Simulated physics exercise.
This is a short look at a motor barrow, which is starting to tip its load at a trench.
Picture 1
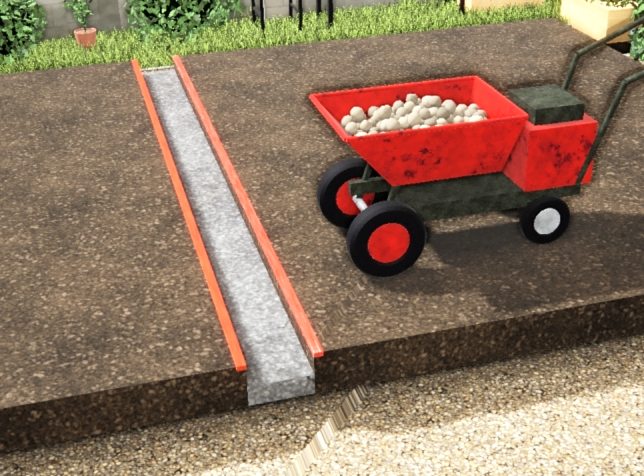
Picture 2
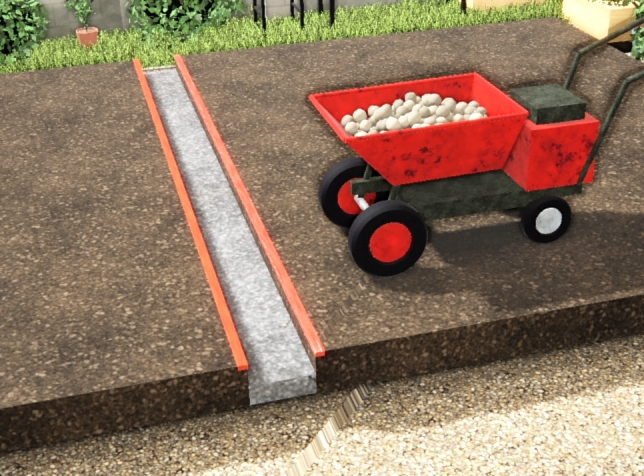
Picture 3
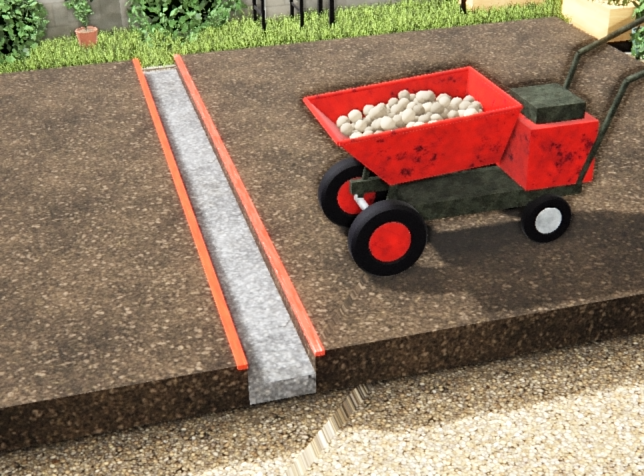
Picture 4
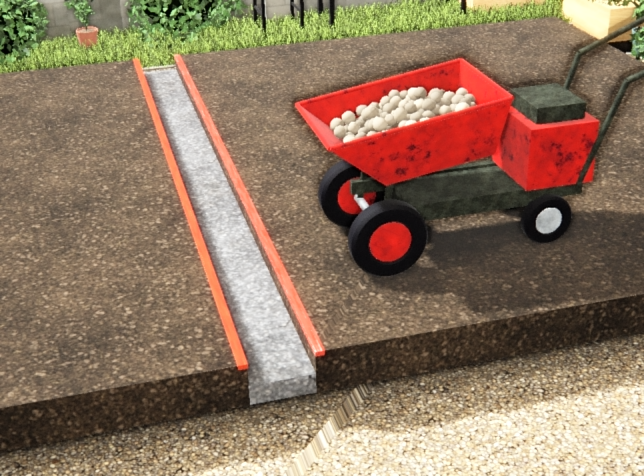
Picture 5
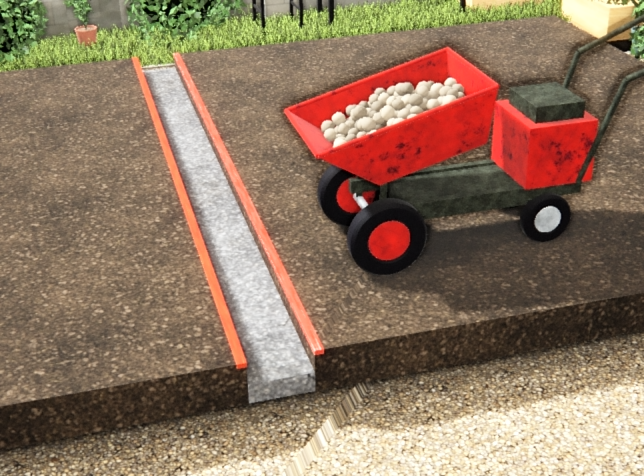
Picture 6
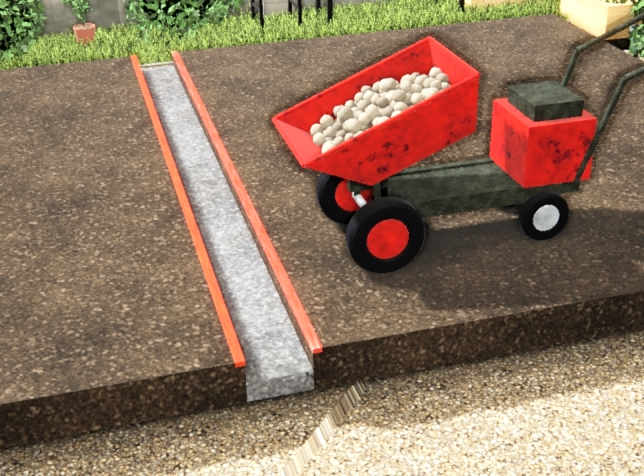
The red skip of a motor barrow, loaded with pale rounded stones, sits level on brown ground to the right of a shallow grey trench edged in orange. Its back end lifts, slightly at first, then clearly, while its front lip lowers and shifts left, with the stones still inside and the wheels staying put.
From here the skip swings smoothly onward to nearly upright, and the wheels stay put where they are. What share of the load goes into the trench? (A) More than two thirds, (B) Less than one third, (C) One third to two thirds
Option C: One third to two thirds.
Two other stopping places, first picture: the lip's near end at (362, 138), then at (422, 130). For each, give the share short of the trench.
0 % and 30 %, in that order.
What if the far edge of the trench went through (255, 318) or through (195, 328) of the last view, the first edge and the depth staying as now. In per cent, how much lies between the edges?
Lab note: Try one about 20 %, try two about 90 %.
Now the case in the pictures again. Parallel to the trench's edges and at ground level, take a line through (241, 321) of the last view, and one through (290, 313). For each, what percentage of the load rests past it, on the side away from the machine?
Around 40 per cent for the first, around 90 per cent for the second.
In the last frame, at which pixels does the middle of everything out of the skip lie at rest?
Roughly pixel (226, 273).
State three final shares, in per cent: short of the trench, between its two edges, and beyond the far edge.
About: Short 0, between 60, beyond 30 per cent.
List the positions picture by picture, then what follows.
The first frame shows lip of the skip near (346, 140), level; top of the load near (425, 115), river pebbles; first edge of the trench near (300, 314); far edge near (228, 327), the trench over half as wide as the skip, and shallow for its width.
The second frame shows lip of the skip near (346, 140), tipped barely; top of the load near (434, 113).
The third frame shows lip of the skip near (339, 143), tipped barely; top of the load near (428, 110).
The fourth frame shows lip of the skip near (330, 149), tipped a little; top of the load near (435, 110).
The fifth frame shows lip of the skip near (318, 156), tipped clearly; top of the load near (432, 98).
The sixth frame shows lip of the skip near (304, 166), tipped clearly; top of the load near (416, 91); first edge of the trench near (299, 311); far edge near (227, 323).
Shortly afterwards, skip tipped steeply; the whole lot in the skip.
Next, skip tipped right over; near two thirds in the skip; near a quarter in or heaped over the trench; a little beyond it; only a few falling.
Some moments later, skip tipped right over; a little in the skip; near half in or heaped over the trench; near a quarter beyond it.
In the end, skip tipped right over; a little in the skip; near two thirds in or heaped over the trench; near a quarter beyond it.
